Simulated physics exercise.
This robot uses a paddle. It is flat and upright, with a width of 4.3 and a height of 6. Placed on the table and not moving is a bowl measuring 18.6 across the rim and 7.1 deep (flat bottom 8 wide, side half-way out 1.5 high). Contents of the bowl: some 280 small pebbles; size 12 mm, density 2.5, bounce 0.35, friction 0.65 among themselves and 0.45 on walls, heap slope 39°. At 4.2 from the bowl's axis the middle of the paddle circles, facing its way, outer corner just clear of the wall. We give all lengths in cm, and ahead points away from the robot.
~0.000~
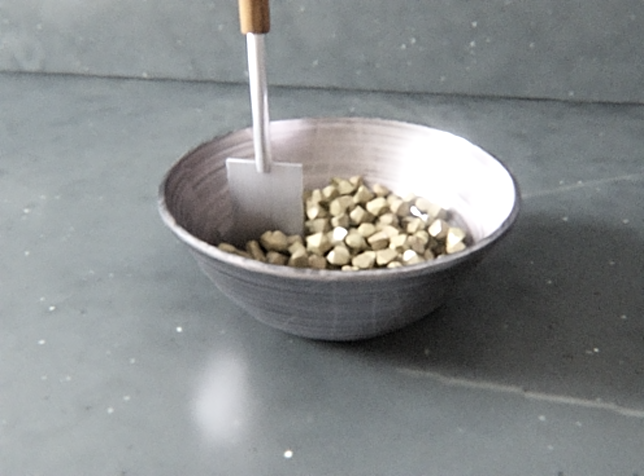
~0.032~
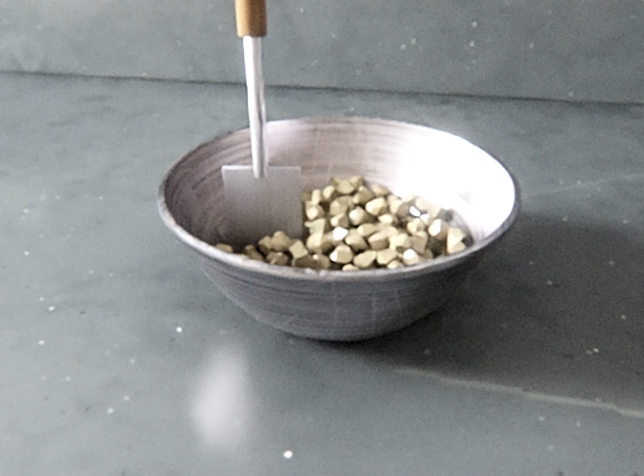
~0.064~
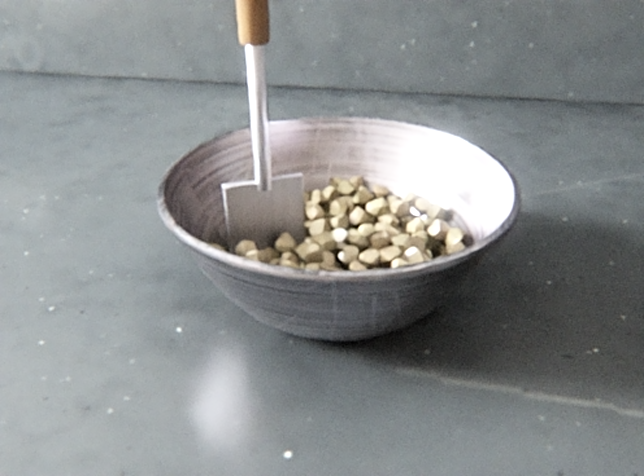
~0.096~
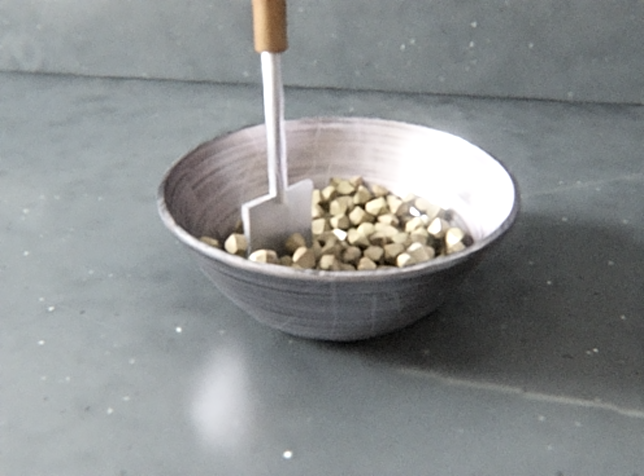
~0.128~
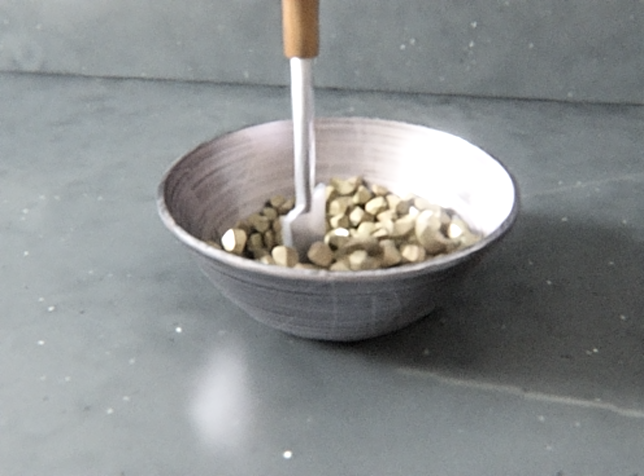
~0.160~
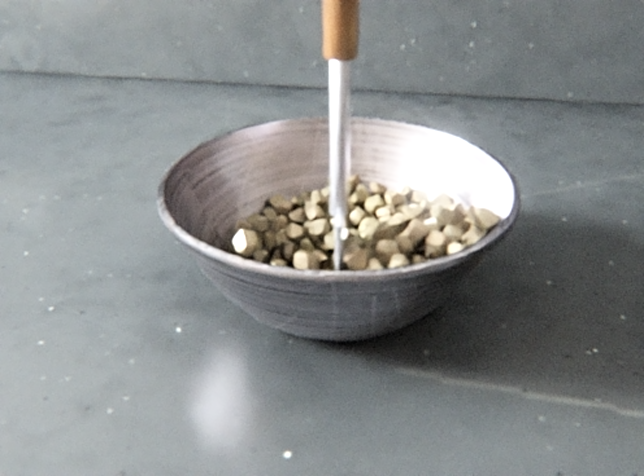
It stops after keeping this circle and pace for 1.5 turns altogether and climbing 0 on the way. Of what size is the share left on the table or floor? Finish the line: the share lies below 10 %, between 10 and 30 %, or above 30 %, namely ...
... between 10 and 30 %.
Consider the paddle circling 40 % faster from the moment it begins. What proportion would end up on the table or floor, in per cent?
Then roughly 35 %.
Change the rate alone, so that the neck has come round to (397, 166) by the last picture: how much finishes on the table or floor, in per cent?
I'd put it close to 35 per cent.
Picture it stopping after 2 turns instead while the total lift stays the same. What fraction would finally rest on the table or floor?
Close to 25 in a hundred.
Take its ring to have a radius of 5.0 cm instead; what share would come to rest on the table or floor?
It would be close to 25 per cent then.
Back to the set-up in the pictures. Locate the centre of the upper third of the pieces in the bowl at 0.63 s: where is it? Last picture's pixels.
I'd point to about (338, 267).
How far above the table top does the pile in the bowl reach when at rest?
7.0 cm, give or take.
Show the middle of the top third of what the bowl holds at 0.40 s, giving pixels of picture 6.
At about (309, 148).
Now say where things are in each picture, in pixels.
In the first picture, paddle neck at (262, 137), 0° round; upper third of the load around (358, 242), from x 225 to 460, top at y 185; 279 in the bowl.
In the second picture, paddle neck at (260, 142), 9° round; upper third of the load around (356, 243), from x 225 to 460, top at y 185.
In the third picture, paddle neck at (262, 153), 32° round; upper third of the load around (349, 246), from x 215 to 460, top at y 185.
In the fourth picture, paddle neck at (277, 165), 55° round; upper third of the load around (346, 252), from x 205 to 460, top at y 185.
In the fifth picture, paddle neck at (305, 173), 78° round; upper third of the load around (363, 252), from x 210 to 470, top at y 185.
In the sixth picture, paddle neck at (340, 176), 101° round; upper third of the load around (399, 240), from x 220 to 485, top at y 185; 279 in the bowl.
After 0.40 s, 271° round, highest piece 9 above the table; 269 in the bowl, 4 on the table or floor, 6 in flight or on the tool.
After 0.63 s, 81° round, highest piece 10 above the table; 237 in the bowl, 23 on the table or floor, 19 in flight or on the tool.
After 0.95 s, 180° round, highest piece 7 above the table; 226 in the bowl, 53 on the table or floor.
After 1.65 s, 180° round, highest piece 7 above the table; 226 in the bowl, 53 on the table or floor.
At rest, 226 in the bowl, 53 on the table or floor. That is 19 % on the table or floor.
